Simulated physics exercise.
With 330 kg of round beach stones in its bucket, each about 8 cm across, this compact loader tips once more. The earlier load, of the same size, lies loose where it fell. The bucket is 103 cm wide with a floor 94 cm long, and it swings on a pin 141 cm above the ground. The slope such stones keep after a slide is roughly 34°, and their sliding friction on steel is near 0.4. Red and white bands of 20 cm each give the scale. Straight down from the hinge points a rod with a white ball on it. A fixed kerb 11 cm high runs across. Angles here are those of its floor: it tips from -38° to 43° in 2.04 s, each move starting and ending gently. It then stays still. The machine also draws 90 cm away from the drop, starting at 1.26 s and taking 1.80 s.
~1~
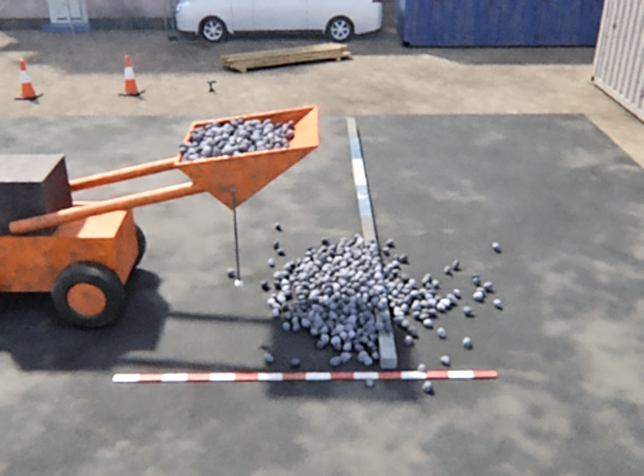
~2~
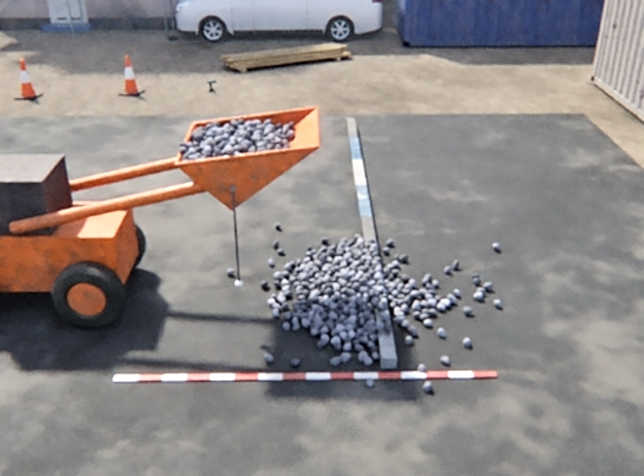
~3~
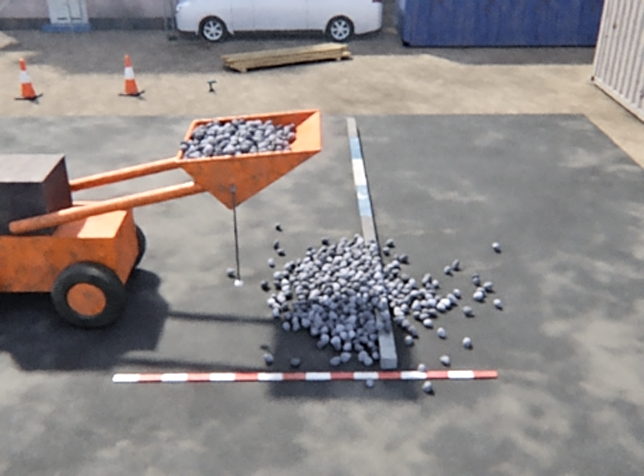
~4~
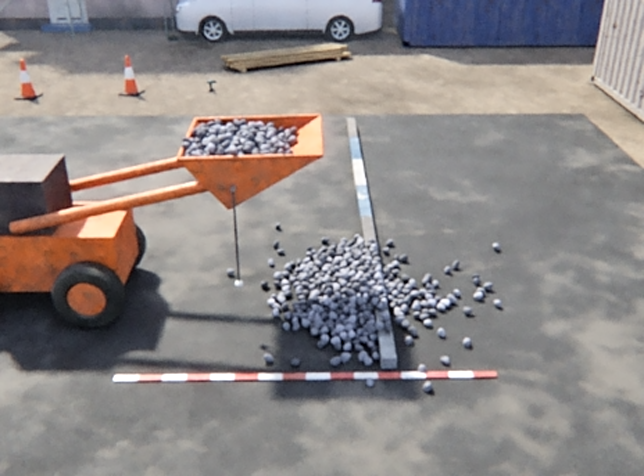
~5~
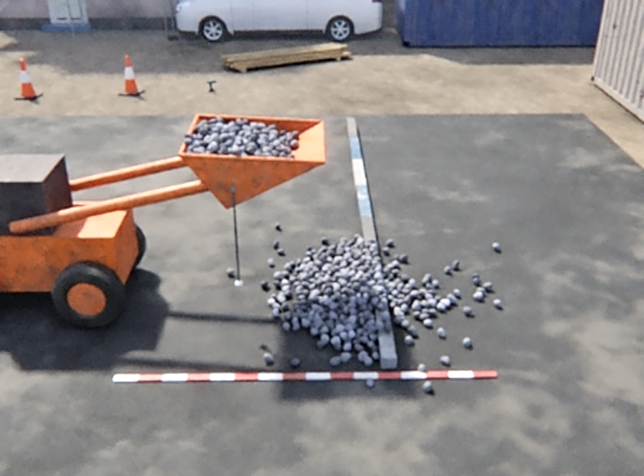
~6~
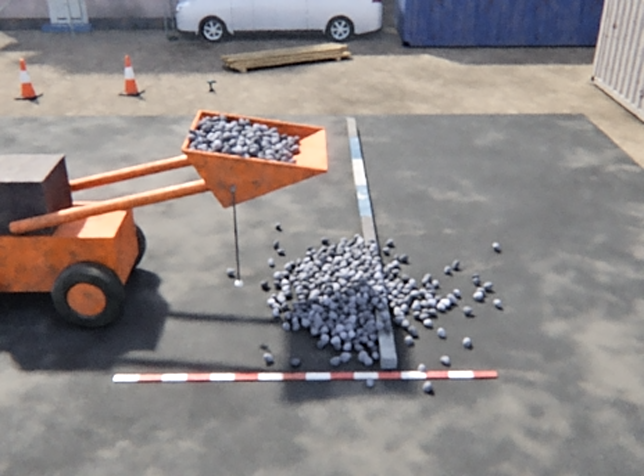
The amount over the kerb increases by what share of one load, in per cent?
By about 1 per cent of a load.
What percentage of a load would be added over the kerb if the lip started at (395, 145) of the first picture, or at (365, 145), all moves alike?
I'd expect near 65 per cent first and near 35 per cent next.
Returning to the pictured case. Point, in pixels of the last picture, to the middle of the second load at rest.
Their centre rests close to (305, 286).
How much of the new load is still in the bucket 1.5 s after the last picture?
Estimate: 0 % remaining inside, roughly.
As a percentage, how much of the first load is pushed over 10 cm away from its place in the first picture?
Some 10 percent, give or take.
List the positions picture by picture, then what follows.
In the first picture, lip at (318, 145), floor tilted -38°, highest stones at (249, 129). The earlier load is highest near (363, 277), 23 cm above ground level, 87 % on this side of the kerb, 14 % over the kerb.
In the second picture, lip at (319, 147), floor tilted -37°, highest stones at (246, 130).
In the third picture, lip at (321, 150), floor tilted -35°, highest stones at (241, 131).
In the fourth picture, the bucket is at -31°, its lip at (323, 155); the top of the load is at (223, 132).
In the fifth picture, the bucket is at -27°, its lip at (325, 162); the top of the load is at (224, 131).
In the sixth picture, the bucket is at -21°, its lip at (327, 171); the top of the load is at (213, 127).
Then, 0.9 s after the last picture the floor is at 30°; in per cent of one load, 90 in the bucket, 97 on this side of the kerb, 14 over the kerb; the foremost stones are at (481, 280).
Then, 1.5 s after the last picture the floor is at 43°; in per cent of one load, 2 in the bucket, 184 on this side of the kerb, 14 over the kerb; the foremost stones are at (481, 280).
Then, 2.9 s after the last picture the floor is at 43°; in per cent of one load, 0 in the bucket, 186 on this side of the kerb, 15 over the kerb; the foremost stones are at (481, 280).
Then, 5.5 s after the last picture the floor is at 43°; in per cent of one load, 0 in the bucket, 186 on this side of the kerb, 15 over the kerb; the foremost stones are at (481, 280). Net gain over the kerb, 1.
